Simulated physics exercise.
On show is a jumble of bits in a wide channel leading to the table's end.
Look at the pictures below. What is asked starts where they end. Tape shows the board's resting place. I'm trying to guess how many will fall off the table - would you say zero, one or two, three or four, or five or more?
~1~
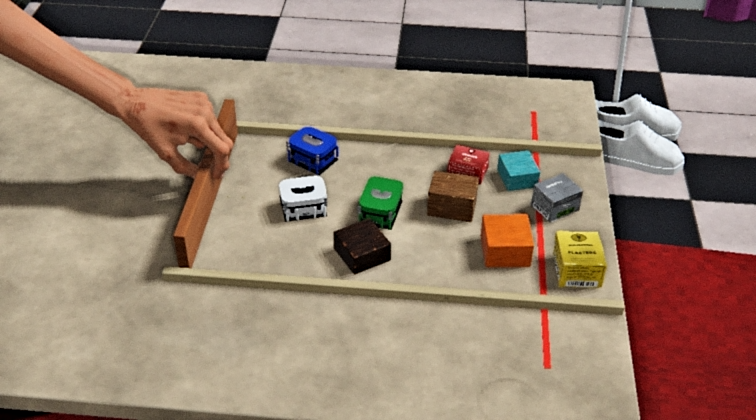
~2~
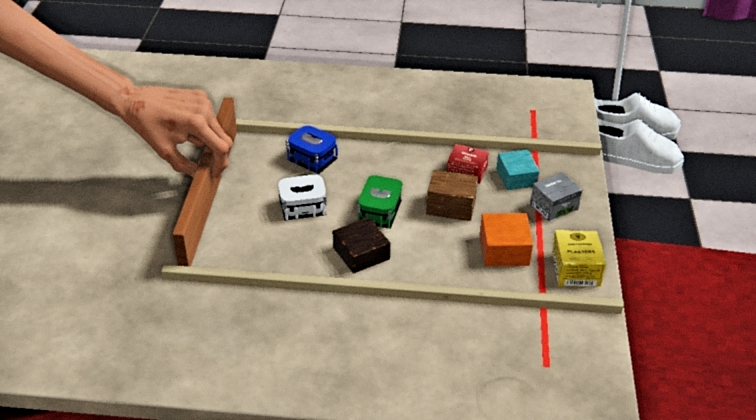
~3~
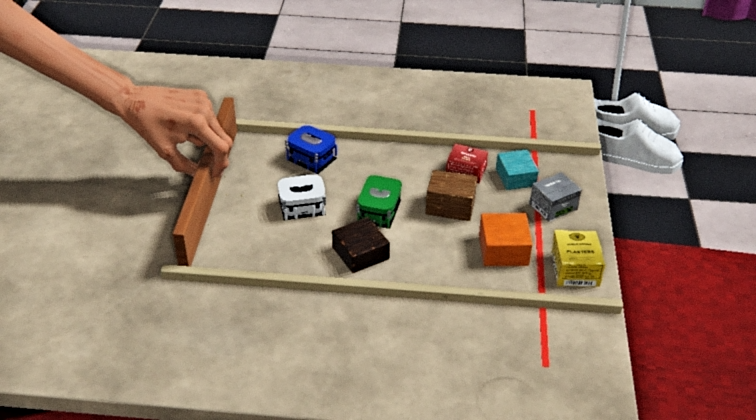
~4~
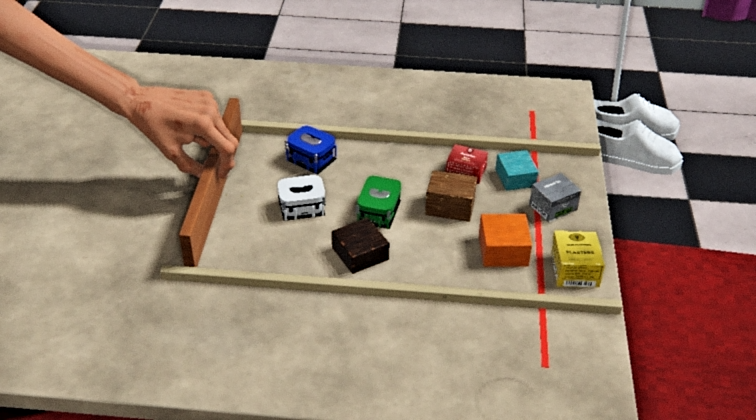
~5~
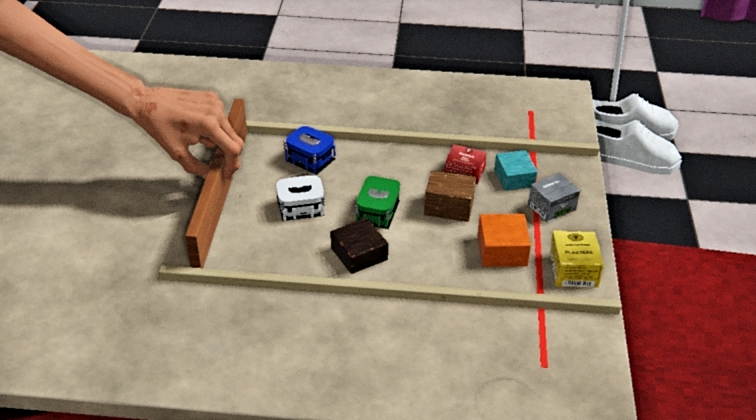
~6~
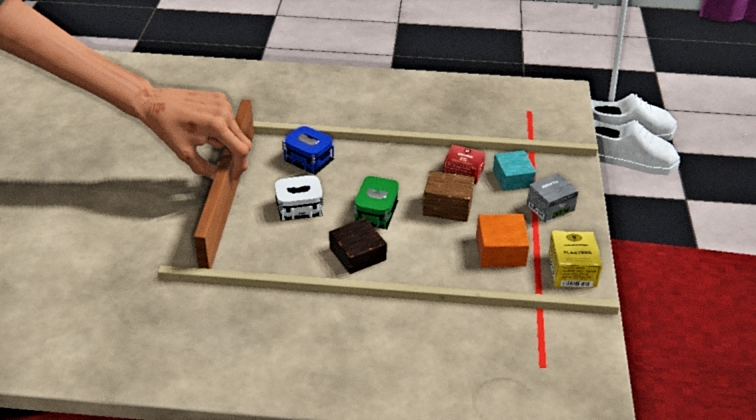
I expect three or four pieces to come off the table.
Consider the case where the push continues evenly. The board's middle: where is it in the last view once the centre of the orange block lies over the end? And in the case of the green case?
The middle is at (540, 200) when it's the orange block, and at (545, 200) when it's the green case.
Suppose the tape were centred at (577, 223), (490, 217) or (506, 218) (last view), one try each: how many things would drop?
Counts per try: 7; 1; 2.
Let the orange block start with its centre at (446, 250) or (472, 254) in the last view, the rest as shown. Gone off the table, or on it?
Well, the orange block stays aboard in the first case and stays aboard in the second.
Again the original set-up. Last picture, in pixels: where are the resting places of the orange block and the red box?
Result: One at about (608, 250), the other at about (595, 173).
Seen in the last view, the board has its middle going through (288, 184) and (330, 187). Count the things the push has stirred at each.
Counting first: 2, next 3.
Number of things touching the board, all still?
All in all, 3.
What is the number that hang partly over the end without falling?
Count: 3.
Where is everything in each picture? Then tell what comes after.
In the first picture, yellow box (579, 259); grey box (557, 198); turquoise block (518, 171); board (209, 180); tape (540, 221).
In the second picture, grey box (556, 197); brown block (452, 195).
In the third picture, turquoise block (517, 170); white case (302, 198).
In the fourth picture, yellow box (577, 259); blue case (312, 149).
In the fifth picture, grey box (554, 198); board (219, 179).
In the sixth picture, yellow box (574, 259); grey box (552, 198); turquoise block (514, 170); board (227, 180); tape (535, 220).
Early on, none off yet; yellow box at rest near (574, 259); grey box at rest near (552, 198); turquoise block at rest near (514, 170).
A while later, none off yet; yellow box at rest near (574, 259); grey box moving near (557, 198); turquoise block at rest near (514, 170).
Further along, one off so far; yellow box travelled a little near (604, 263); grey box on its side near (633, 239); turquoise block travelled well along near (585, 173).
Finally, the number that fall off is three or four; lost, brown block, turquoise block, grey box and yellow box.
